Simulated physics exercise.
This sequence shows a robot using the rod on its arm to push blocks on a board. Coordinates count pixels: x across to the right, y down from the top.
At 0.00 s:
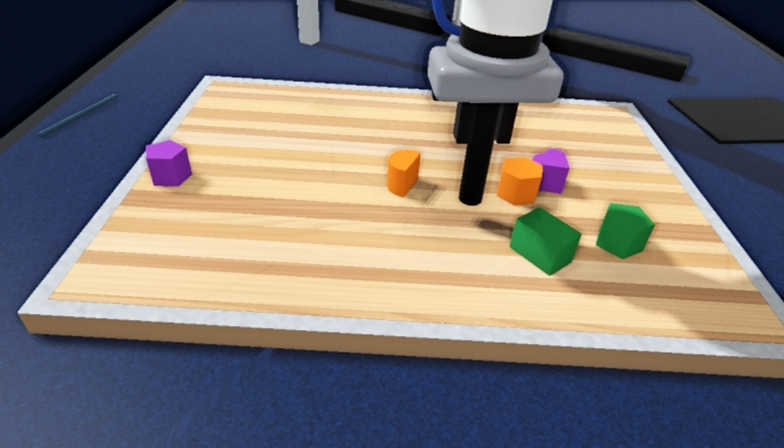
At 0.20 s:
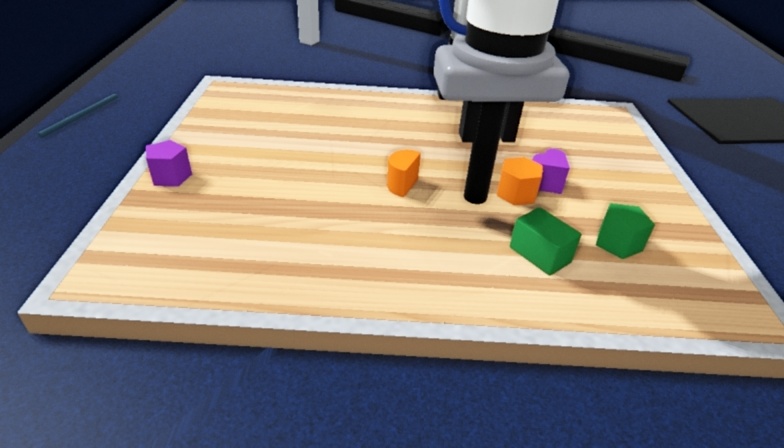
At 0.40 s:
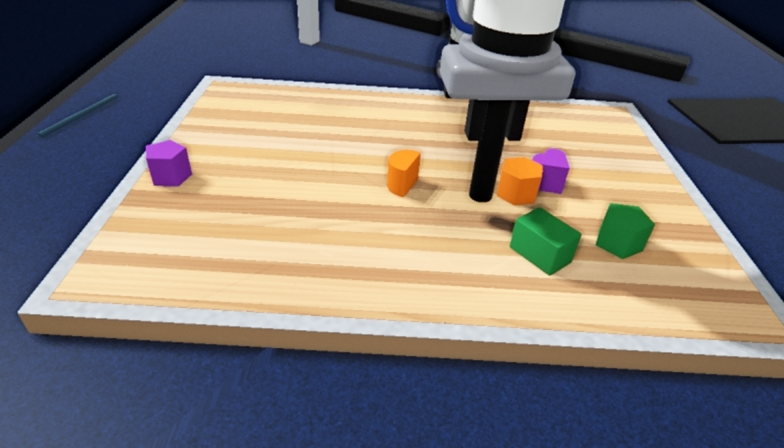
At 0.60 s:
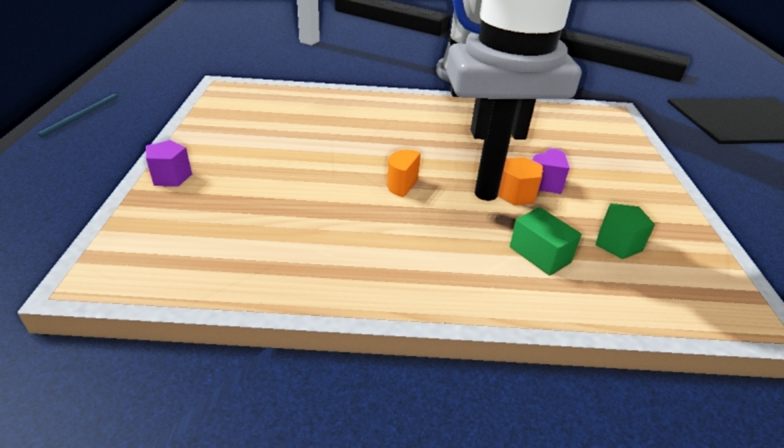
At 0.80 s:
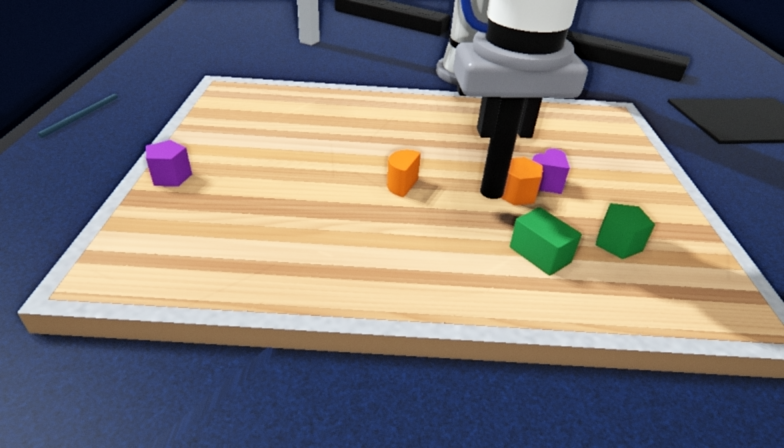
On a light wooden board set over a blue surface, purple, orange and green blocks sit scattered around a robot arm's black rod. The rod slides slowly a short way to the right, drawing close to the orange block beside a purple one and partly covering it, while the blocks stay still.
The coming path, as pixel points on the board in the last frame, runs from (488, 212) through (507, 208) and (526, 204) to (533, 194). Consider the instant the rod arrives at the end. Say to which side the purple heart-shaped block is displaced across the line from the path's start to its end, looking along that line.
It will end up to the left.
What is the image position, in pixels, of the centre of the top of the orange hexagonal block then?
The middle of the upper face of the orange hexagonal block will lie at about (531, 152) in the picture.
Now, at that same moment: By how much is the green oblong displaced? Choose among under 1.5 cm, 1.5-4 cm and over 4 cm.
Short of 1.5 cm.
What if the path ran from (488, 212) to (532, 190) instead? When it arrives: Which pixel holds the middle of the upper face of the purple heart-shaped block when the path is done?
Its top centre is at about (568, 146).
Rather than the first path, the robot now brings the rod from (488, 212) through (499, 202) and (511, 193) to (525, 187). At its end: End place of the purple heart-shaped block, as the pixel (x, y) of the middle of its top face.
I think it will end close to (581, 148).
The first path, step by step. Halfway along, rod (523, 188); orange hexagonal block (527, 164), turned 20° anticlockwise; purple heart-shaped block (556, 155), turned 20° clockwise.
At the end, rod (538, 176); orange hexagonal block (531, 152), turned 50° anticlockwise; green oblong not moved; purple heart-shaped block (558, 147), turned 50° clockwise.
